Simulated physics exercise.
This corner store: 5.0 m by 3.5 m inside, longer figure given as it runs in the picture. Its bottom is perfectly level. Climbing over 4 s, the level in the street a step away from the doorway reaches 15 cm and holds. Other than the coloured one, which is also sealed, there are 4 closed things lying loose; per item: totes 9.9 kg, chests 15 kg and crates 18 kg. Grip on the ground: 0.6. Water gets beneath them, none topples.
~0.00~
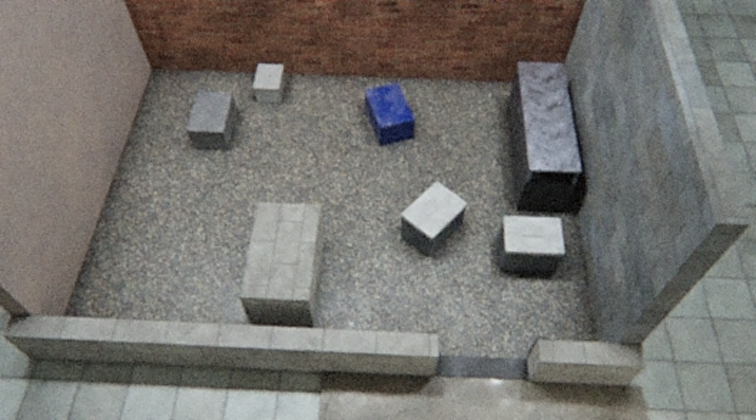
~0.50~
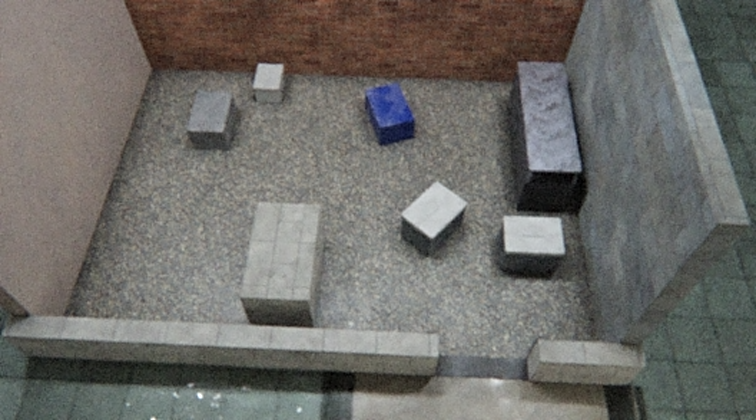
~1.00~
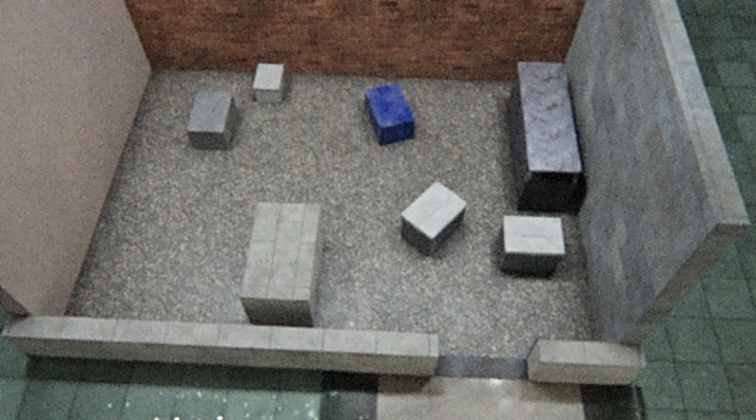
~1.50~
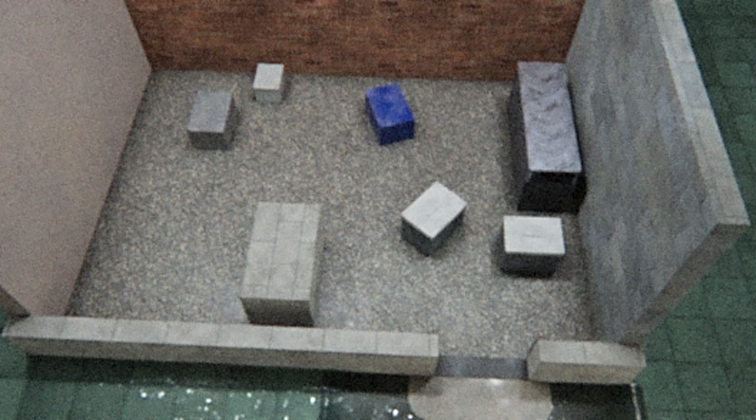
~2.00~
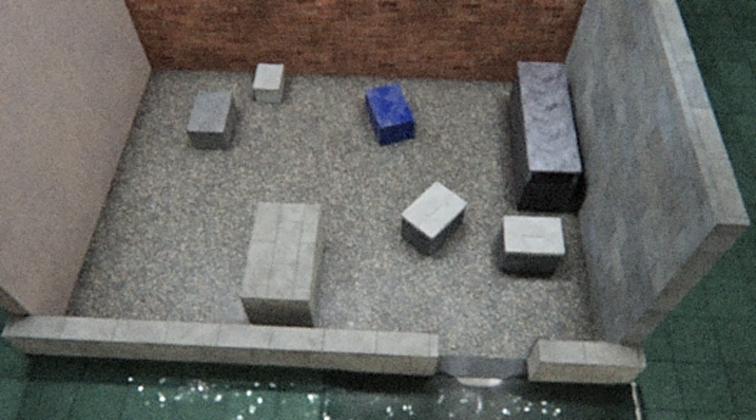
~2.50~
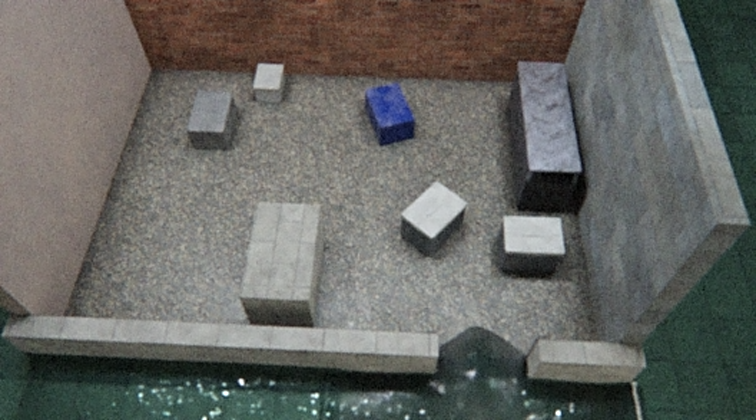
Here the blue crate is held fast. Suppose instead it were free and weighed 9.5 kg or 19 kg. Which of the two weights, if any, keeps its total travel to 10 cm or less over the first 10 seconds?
Passing pick: The lighter.
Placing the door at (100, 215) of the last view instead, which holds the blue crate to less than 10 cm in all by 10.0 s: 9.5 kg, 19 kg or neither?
For that position, the smaller mass succeeds.
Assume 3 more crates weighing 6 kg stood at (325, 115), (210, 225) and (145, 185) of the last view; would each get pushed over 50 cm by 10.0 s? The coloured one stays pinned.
Listed in turn, they go beneath the bar, beneath the bar, beneath the bar.
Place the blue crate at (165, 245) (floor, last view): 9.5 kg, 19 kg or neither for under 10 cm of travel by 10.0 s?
Either load holds.
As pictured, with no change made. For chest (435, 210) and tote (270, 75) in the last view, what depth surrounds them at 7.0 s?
Close to 4 and 0 centimetres.
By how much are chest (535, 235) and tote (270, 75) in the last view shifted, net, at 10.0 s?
Respectively 40 and 0 centimetres.
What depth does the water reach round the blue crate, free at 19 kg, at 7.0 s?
1 cm, roughly.
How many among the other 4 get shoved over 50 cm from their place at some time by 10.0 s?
Tally: 0.
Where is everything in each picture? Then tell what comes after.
The blue crate at (389, 105) rests on the ground; water covers 0.0 m2; 0 of 5 have shifted, in the first frame.
The blue crate at (389, 105) rests on the ground; water covers 0.0 m2; 0 of 5 have shifted, in the second frame.
The blue crate at (389, 105), on the bottom; water covers 0.0 m2; 0 of 5 have shifted, in the third frame.
The blue crate at (389, 105), on the bottom; 0.0 m2 under water; 0 of 5 have shifted, in the fourth frame.
The blue crate at (389, 105), on the bottom; water covers 0.0 m2; 0 of 5 have shifted, in the fifth frame.
The blue crate at (389, 105) rests on the ground; water covers 0.1 m2; 0 of 5 have shifted, in the sixth frame.
After 3.5 s the blue crate would be 0 cm from its start with 9.5 kg and 0 cm from its start with 19 kg; 0 cm of water round it then.
After 4.5 s the blue crate would be 0 cm from its start with 9.5 kg and 0 cm from its start with 19 kg; 0 cm of water round it then.
After 7.0 s the blue crate would be 0 cm from its start with 9.5 kg and 0 cm from its start with 19 kg; 1 cm of water round it then.
After 10.0 s the blue crate would be 5 cm from its start with 9.5 kg and 0 cm from its start with 19 kg; 4 cm of water round it then.
